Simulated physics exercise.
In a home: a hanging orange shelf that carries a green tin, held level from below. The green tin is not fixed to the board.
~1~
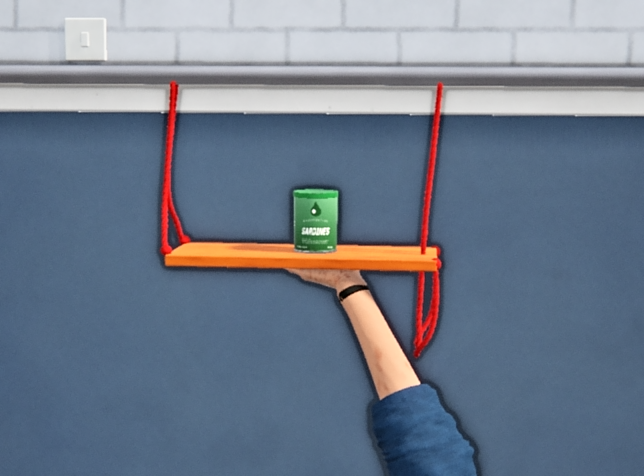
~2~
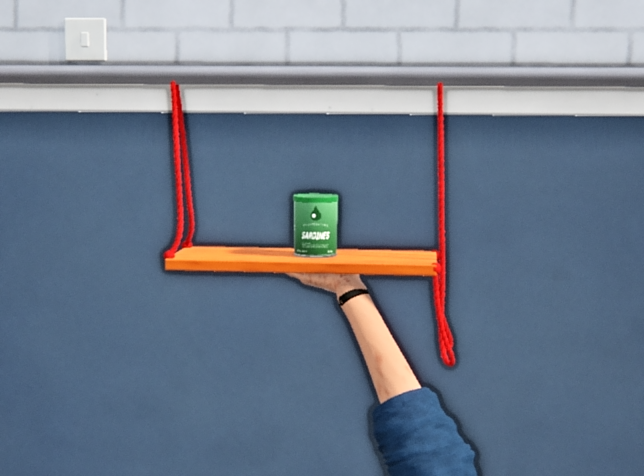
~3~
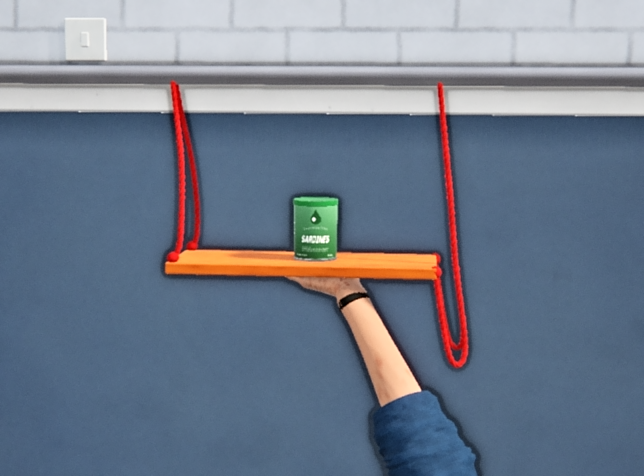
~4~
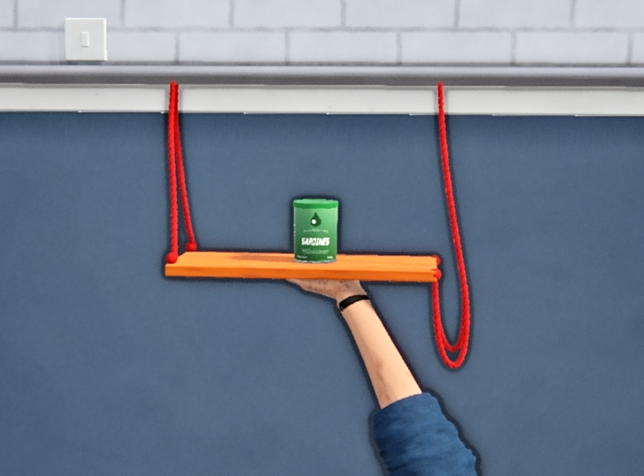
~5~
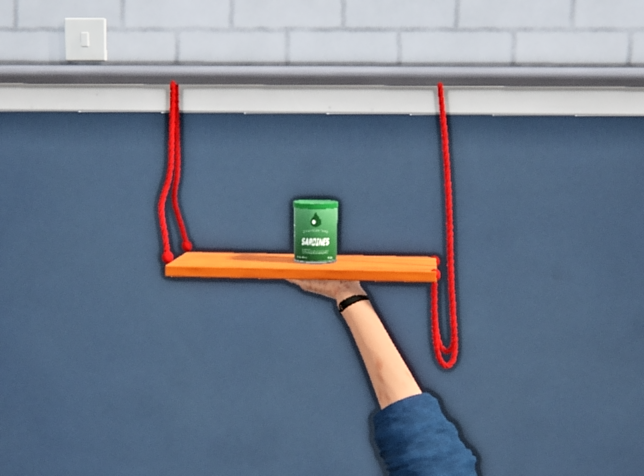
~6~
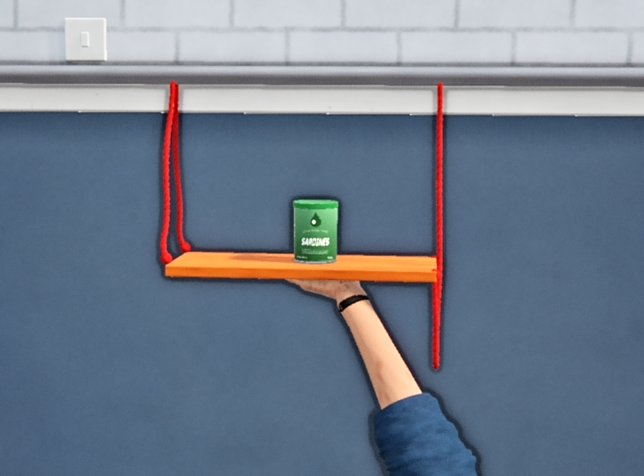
The video shows a hand holding up an orange shelf with a green tin on it between red cords; the shelf and tin lower very slightly, then stay nearly still, while the slack looped cord at right sways.
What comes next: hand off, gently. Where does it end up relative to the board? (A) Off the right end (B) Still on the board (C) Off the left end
The answer is A.
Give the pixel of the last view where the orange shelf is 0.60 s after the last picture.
Look around (147, 293) in the last picture.
Then, 0.60 s on from there, board tipped 44° down to the right; tin on the floor.
Then, 1.22 s on from there, board tipped 42° down to the right; tin on the floor.
In the end, board tipped 43° down to the right; tin on the floor. The green tin goes off on the right.
